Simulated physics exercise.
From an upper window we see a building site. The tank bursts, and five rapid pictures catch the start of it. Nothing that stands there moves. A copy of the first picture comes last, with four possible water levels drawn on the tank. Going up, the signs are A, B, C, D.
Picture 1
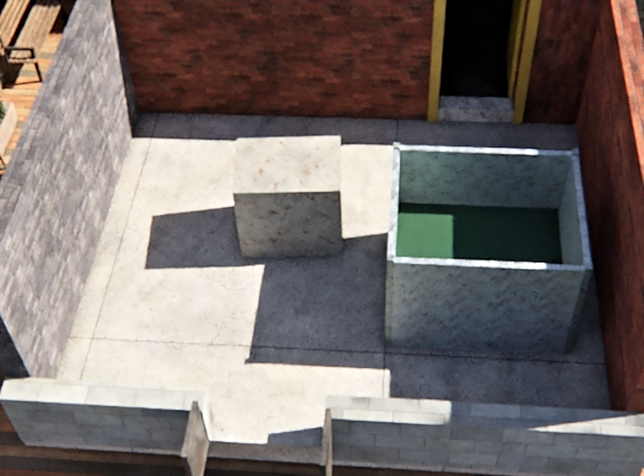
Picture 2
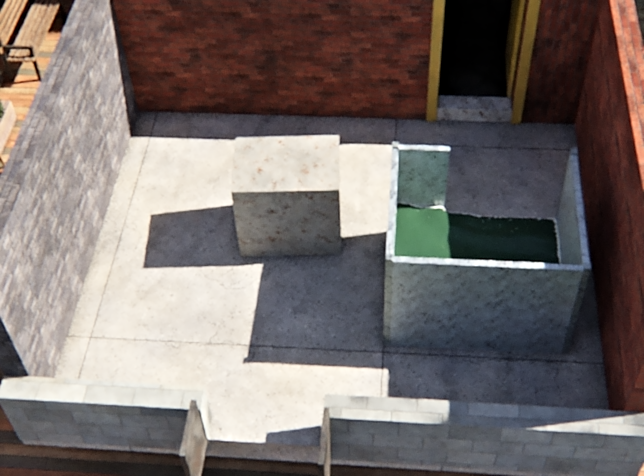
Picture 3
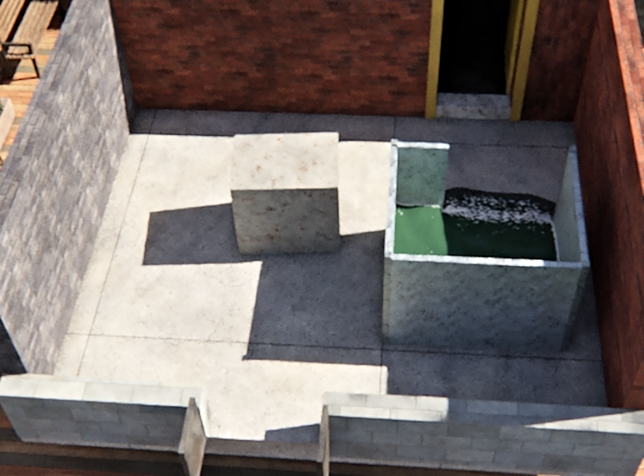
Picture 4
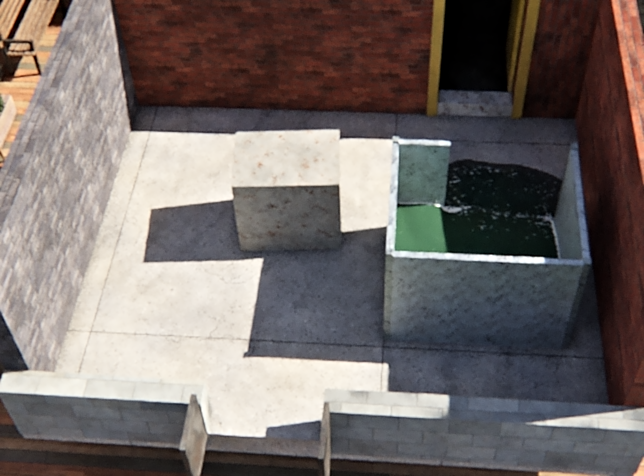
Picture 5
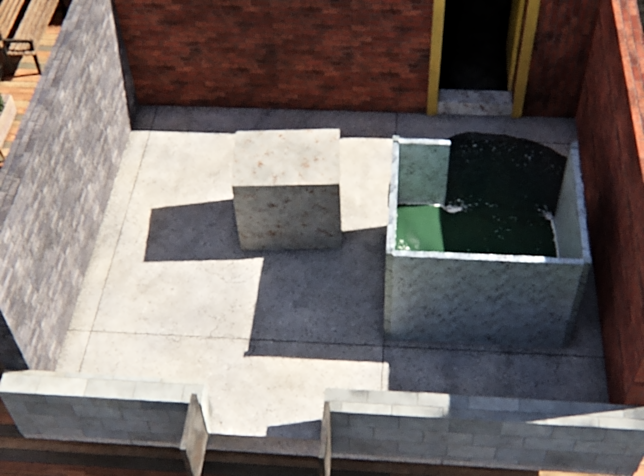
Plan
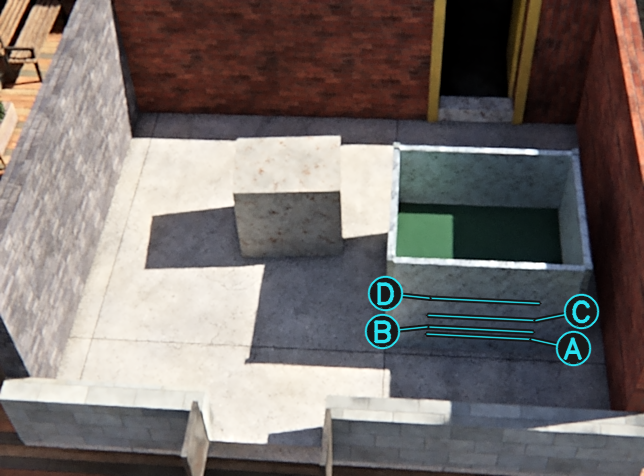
Green water pouring out through the broken back wall of a pale tank, spreading dark across the ground behind it in a walled yard.
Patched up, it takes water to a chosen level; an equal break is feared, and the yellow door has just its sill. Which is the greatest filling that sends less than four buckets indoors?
Choose B.
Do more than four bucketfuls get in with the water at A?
No, not at all.
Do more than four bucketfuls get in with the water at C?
Yes, it does.
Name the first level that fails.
That would be C.
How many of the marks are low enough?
Two.
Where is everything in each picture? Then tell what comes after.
Water in the tank at rest, its middle at (480, 256); foot of the yellow doorway at (474, 122); open gate at (266, 388).
Water covers 1 % of the ground, its front hidden from here.
Water covers 4 % of the ground, its front hidden from here.
Water covers 8 % of the ground, its front hidden from here.
Water covers 13 % of the ground, its front hidden from here.
On the marked copy, A at (478, 336); B at (479, 329); C at (481, 317); D at (484, 300); from the bottom up A, B, C, D.
For level A, nothing gets over.
For level B, a splash gets over, under a bucket.
For level C, about 8 bucketfuls get in.
For level D, dozens of bucketfuls pour in.
